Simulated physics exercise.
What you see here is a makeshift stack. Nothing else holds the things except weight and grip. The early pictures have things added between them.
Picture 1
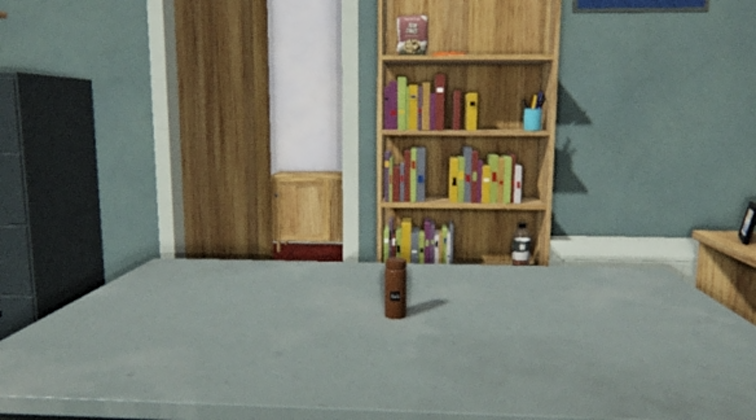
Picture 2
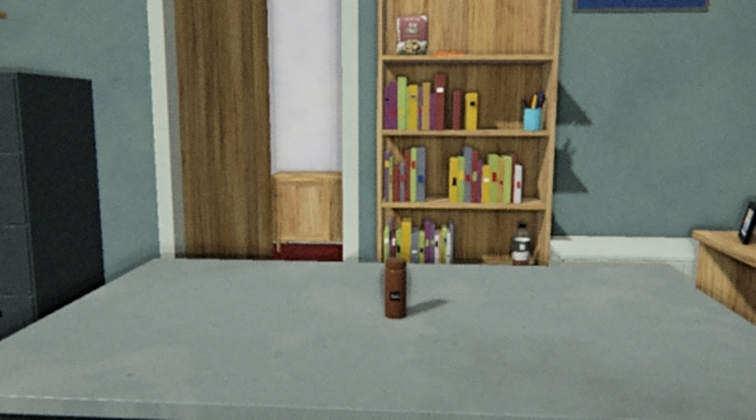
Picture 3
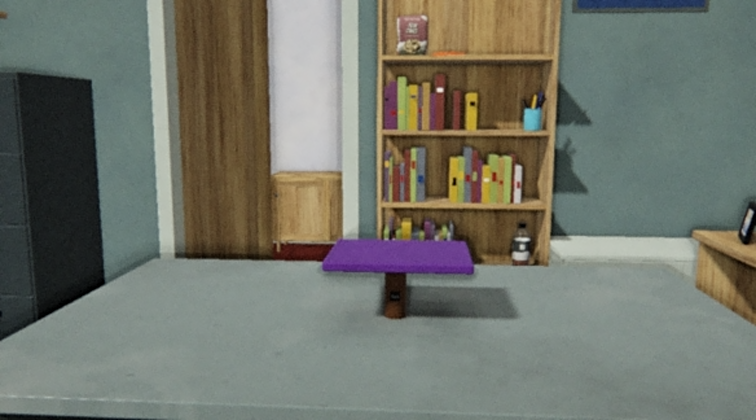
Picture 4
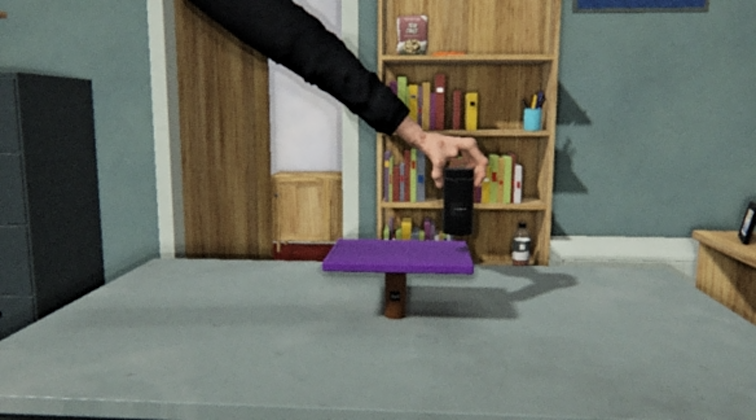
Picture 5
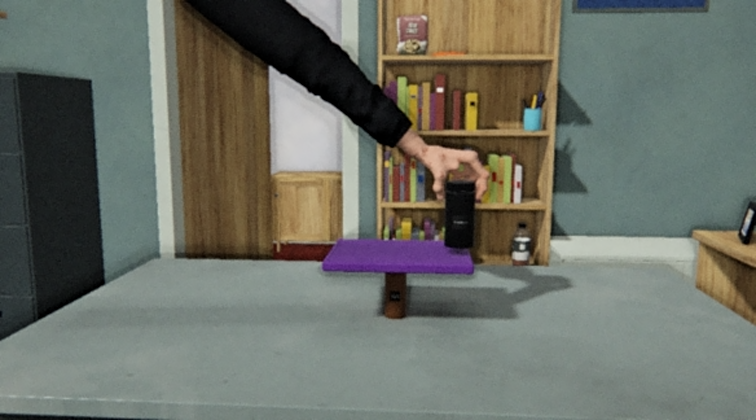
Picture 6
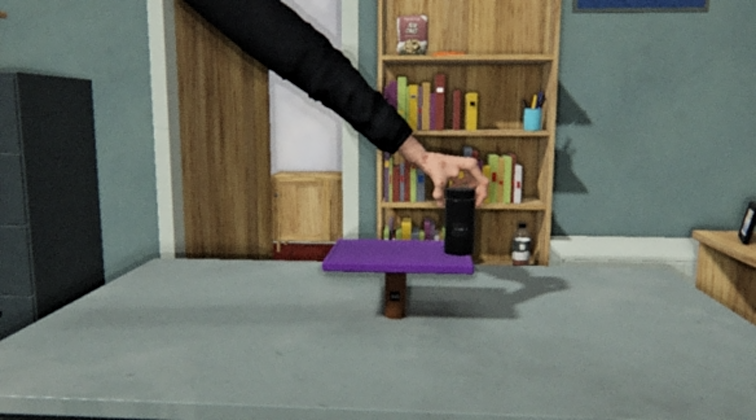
Purple board appearing atop a small brown shaker on a grey table, then a hand lowering a black jar onto its right end.
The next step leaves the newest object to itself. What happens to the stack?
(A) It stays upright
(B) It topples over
B.
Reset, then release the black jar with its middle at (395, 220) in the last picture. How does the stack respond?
Outcome: Stable.
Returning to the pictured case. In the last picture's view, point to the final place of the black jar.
Somewhere around (526, 309) in the last picture.
Then, 0.30 s after the last picture, black jar now fallen; purple lid tipped 38° from how it was.
Then, 0.50 s after the last picture, purple lid tipped 61° from how it was.
Then, 0.70 s after the last picture, purple lid now fallen; brown shaker tipped 55° from how it was.
Then, 0.90 s after the last picture, brown shaker now fallen.
By the end, fallen, brown shaker, black jar and purple lid. Seen from the same camera at the end, black jar near (526, 308). The stack comes apart.
